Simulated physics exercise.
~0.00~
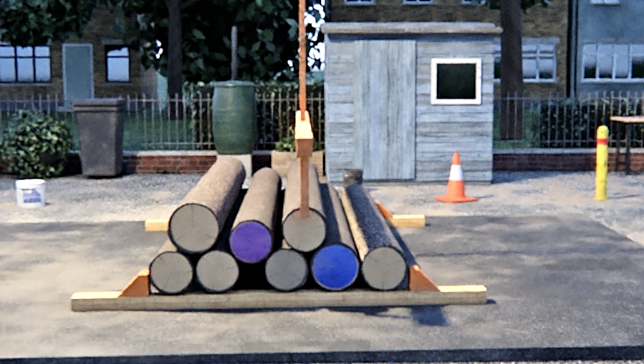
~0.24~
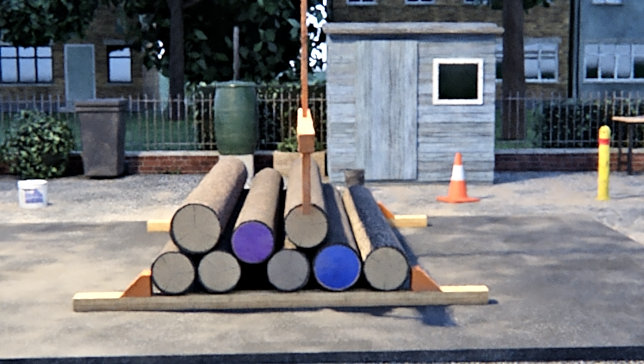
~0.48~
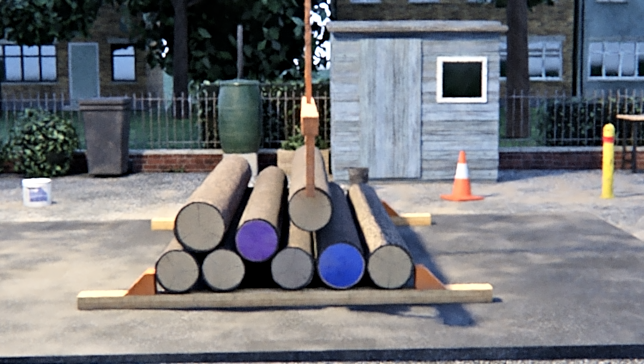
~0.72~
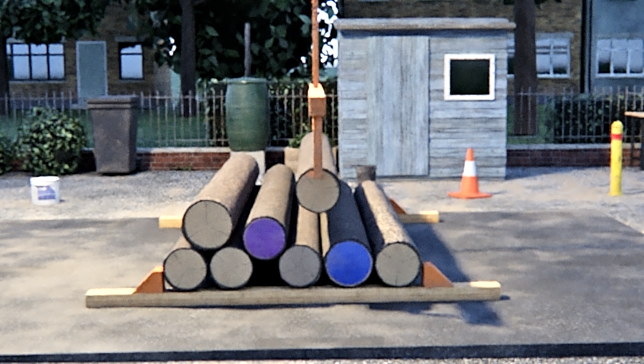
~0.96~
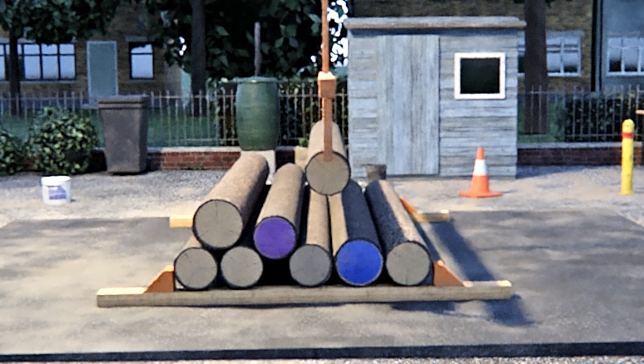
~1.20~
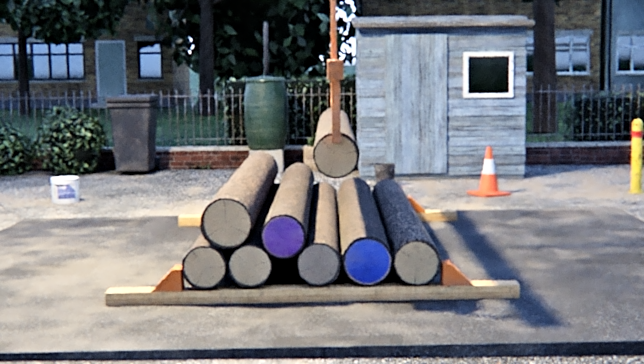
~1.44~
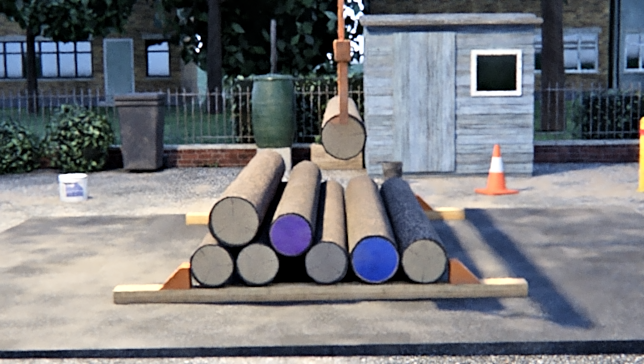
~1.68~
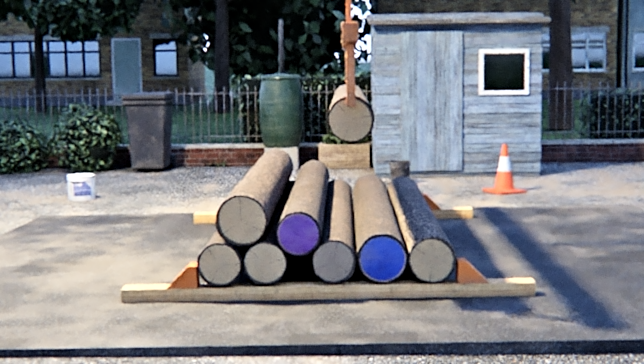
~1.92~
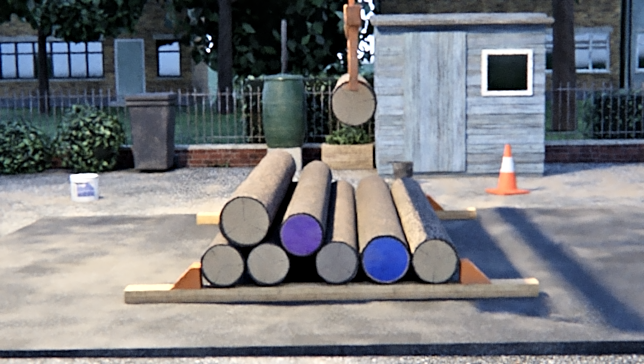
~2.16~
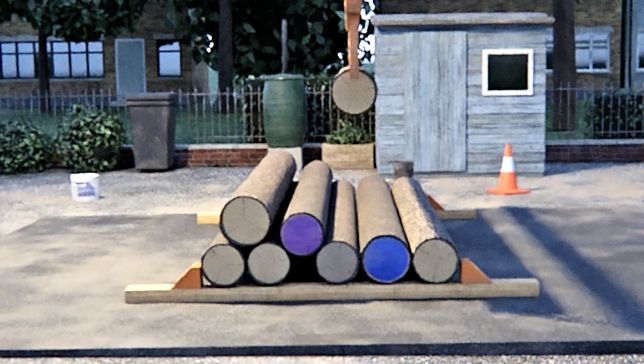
At first, a low stack of timber poles lies end-on between wooden chocks on a paved yard, one end painted purple and another blue, with a grey shed, a fence and a traffic cone behind. A hooked pole resting on top, just right of the purple one, begins to rise on an orange line. It lifts clear of the stack and keeps climbing steadily as the view pans slightly left. The purple and blue poles stay in their places, and the others beneath do not shift. Finally, the lifted pole hangs well above the undisturbed stack, in front of the fence.
